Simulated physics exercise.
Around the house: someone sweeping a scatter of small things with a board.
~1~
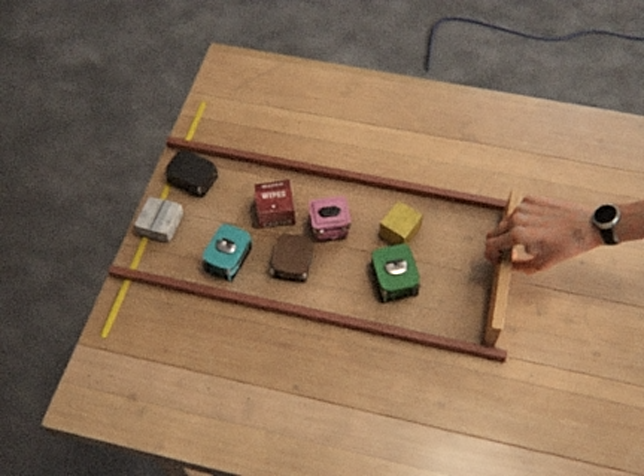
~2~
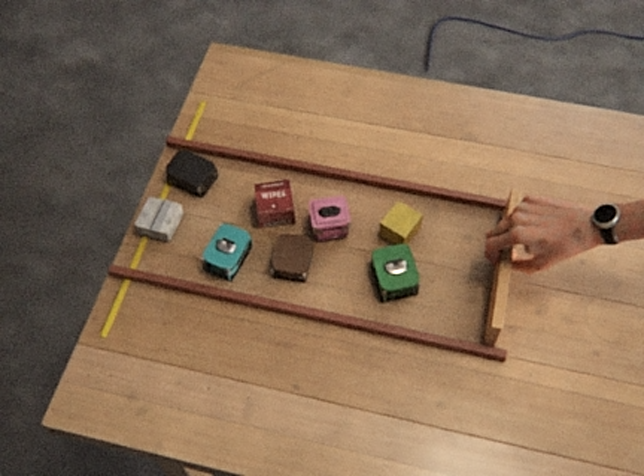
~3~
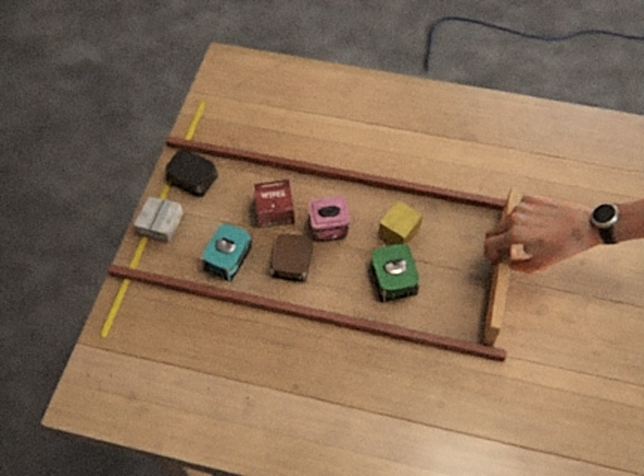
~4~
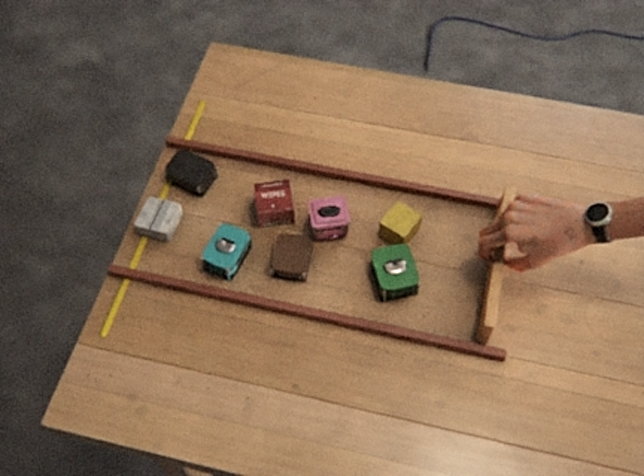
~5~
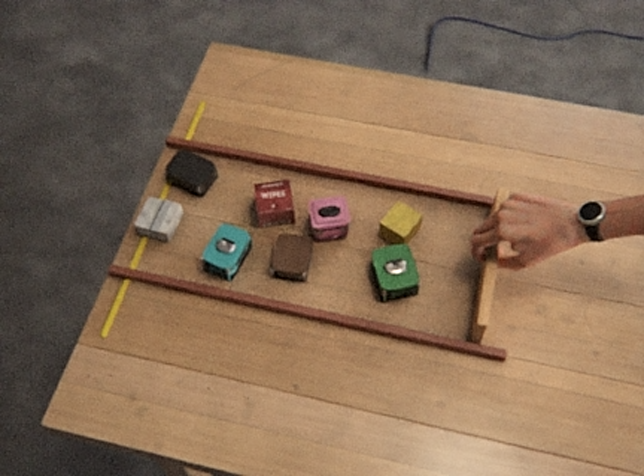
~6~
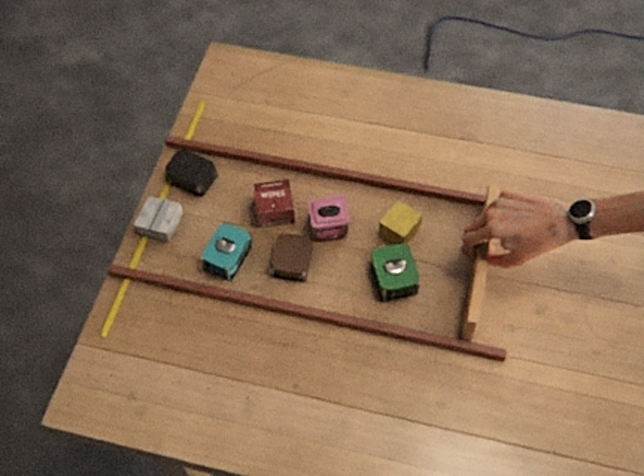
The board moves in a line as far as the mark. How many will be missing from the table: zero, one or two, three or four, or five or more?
In the end the number that fall off is five or more.
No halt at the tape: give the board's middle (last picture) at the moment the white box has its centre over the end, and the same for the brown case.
Its middle is around (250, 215) and around (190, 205).
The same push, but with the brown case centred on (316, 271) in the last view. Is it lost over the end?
From there it goes over.
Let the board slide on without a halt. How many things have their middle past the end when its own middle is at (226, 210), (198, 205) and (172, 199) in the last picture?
Past the end: 2, 4 and 6.
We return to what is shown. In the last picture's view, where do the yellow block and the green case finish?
First (151, 179), then (133, 212).
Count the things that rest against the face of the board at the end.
It touches 2.
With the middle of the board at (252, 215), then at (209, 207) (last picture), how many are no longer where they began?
The counts are 8 and 8.
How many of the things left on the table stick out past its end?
2 of them.
Soon after, none off yet; white box at rest near (159, 219); black case at rest near (191, 173); turquoise case at rest near (227, 252).
After that, none off yet; white box at rest near (159, 219); black case displaced a little near (181, 170); turquoise case displaced about its own width near (189, 246).
And then, two off so far; white box on its way down near (170, 361); black case off the edge near (158, 345); turquoise case tilting well over near (104, 234).
In the end, the number that fall off is five or more; gone, pink case, brown case, red box, turquoise case, black case and white box.
